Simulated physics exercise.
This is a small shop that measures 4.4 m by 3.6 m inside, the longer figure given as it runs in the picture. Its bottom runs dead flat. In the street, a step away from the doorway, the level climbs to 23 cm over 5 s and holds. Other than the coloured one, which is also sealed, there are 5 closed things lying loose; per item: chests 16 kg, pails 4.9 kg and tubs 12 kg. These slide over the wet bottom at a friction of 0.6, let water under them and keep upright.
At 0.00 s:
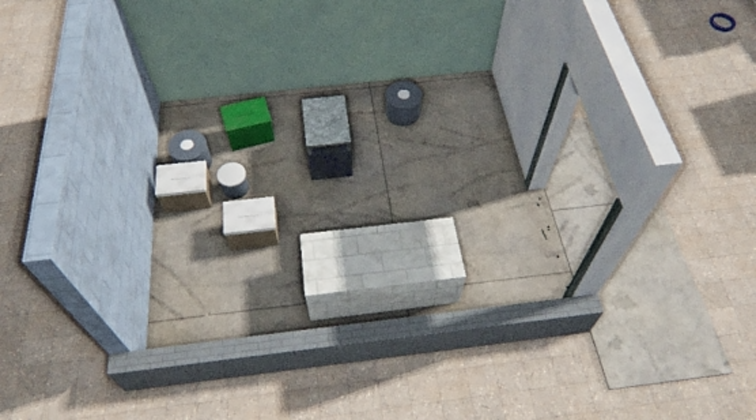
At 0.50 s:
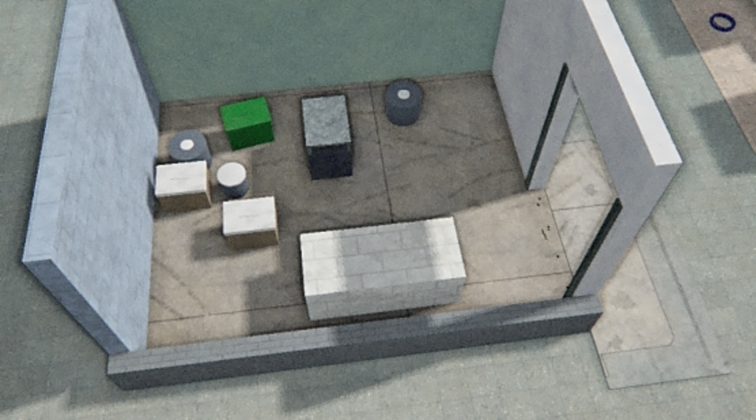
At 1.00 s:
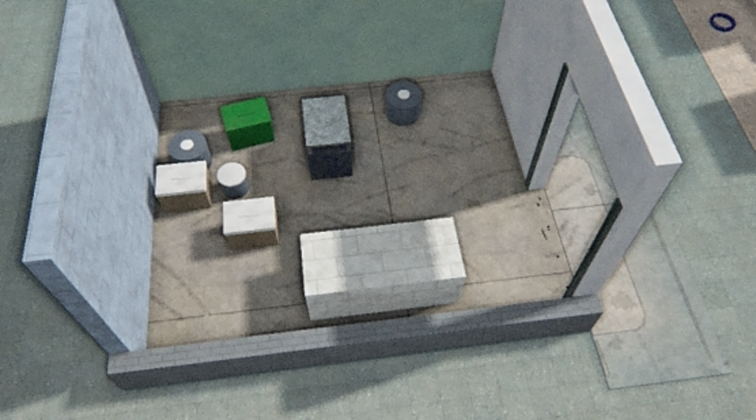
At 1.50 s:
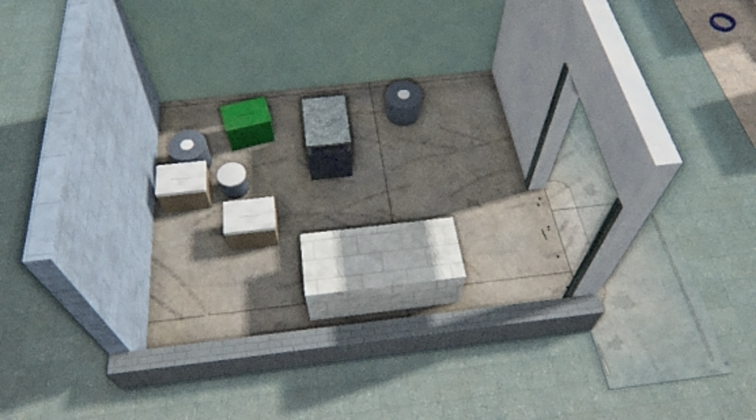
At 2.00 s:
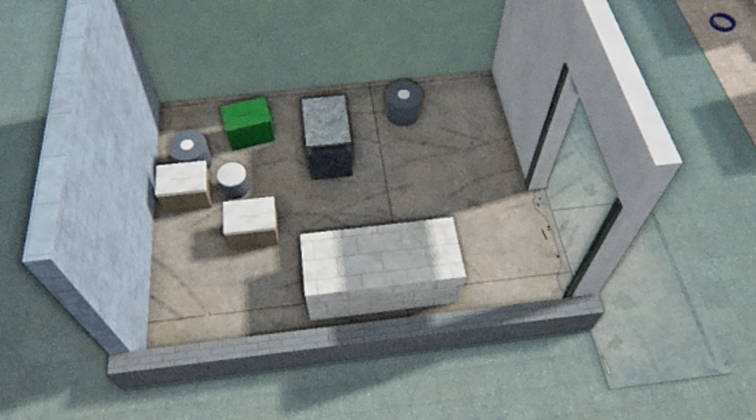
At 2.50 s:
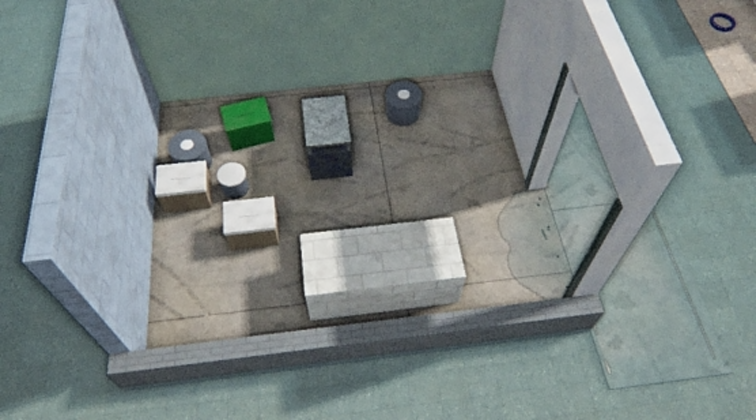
A small roofless shop with pale side walls, a green back wall and a doorway on the right is seen from high above by a still camera. A white block counter stands in front, with a green chest, white-topped boxes, grey tubs and a dark cabinet behind. Greenish water spreads over the paving outside, then creeps through the doorway onto the floor, while every object stays put.
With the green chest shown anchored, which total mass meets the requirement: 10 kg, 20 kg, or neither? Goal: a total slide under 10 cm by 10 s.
The answer is only 20 kg.
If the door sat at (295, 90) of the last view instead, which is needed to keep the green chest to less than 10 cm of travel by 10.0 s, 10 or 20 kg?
For that position, nothing offered succeeds.
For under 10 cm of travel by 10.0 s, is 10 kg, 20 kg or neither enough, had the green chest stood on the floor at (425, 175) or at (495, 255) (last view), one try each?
No load; no load.
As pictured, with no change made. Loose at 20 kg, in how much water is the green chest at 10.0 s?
Close to 9 cm deep.
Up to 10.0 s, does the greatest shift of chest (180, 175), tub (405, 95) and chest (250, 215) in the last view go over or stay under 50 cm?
Taking them in order: Within the mark, beyond the mark and within the mark.
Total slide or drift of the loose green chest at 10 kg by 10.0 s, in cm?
It covers about 50 cm altogether.
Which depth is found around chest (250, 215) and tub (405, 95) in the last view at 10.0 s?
First about 7 cm, second about 9 cm.
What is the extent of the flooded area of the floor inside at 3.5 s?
Flooded: Near 2.0 m2.
After 3.5 s the green chest would be 0 cm from its start with 10 kg and 0 cm from its start with 20 kg; 0 cm of water round it then.
After 4.5 s the green chest would be 0 cm from its start with 10 kg and 0 cm from its start with 20 kg; 0 cm of water round it then.
After 7.0 s the green chest would be 0 cm from its start with 10 kg and 0 cm from its start with 20 kg; 3 cm of water round it then.
After 10.0 s the green chest would be 42 cm from its start with 10 kg and 3 cm from its start with 20 kg; 9 cm of water round it then.
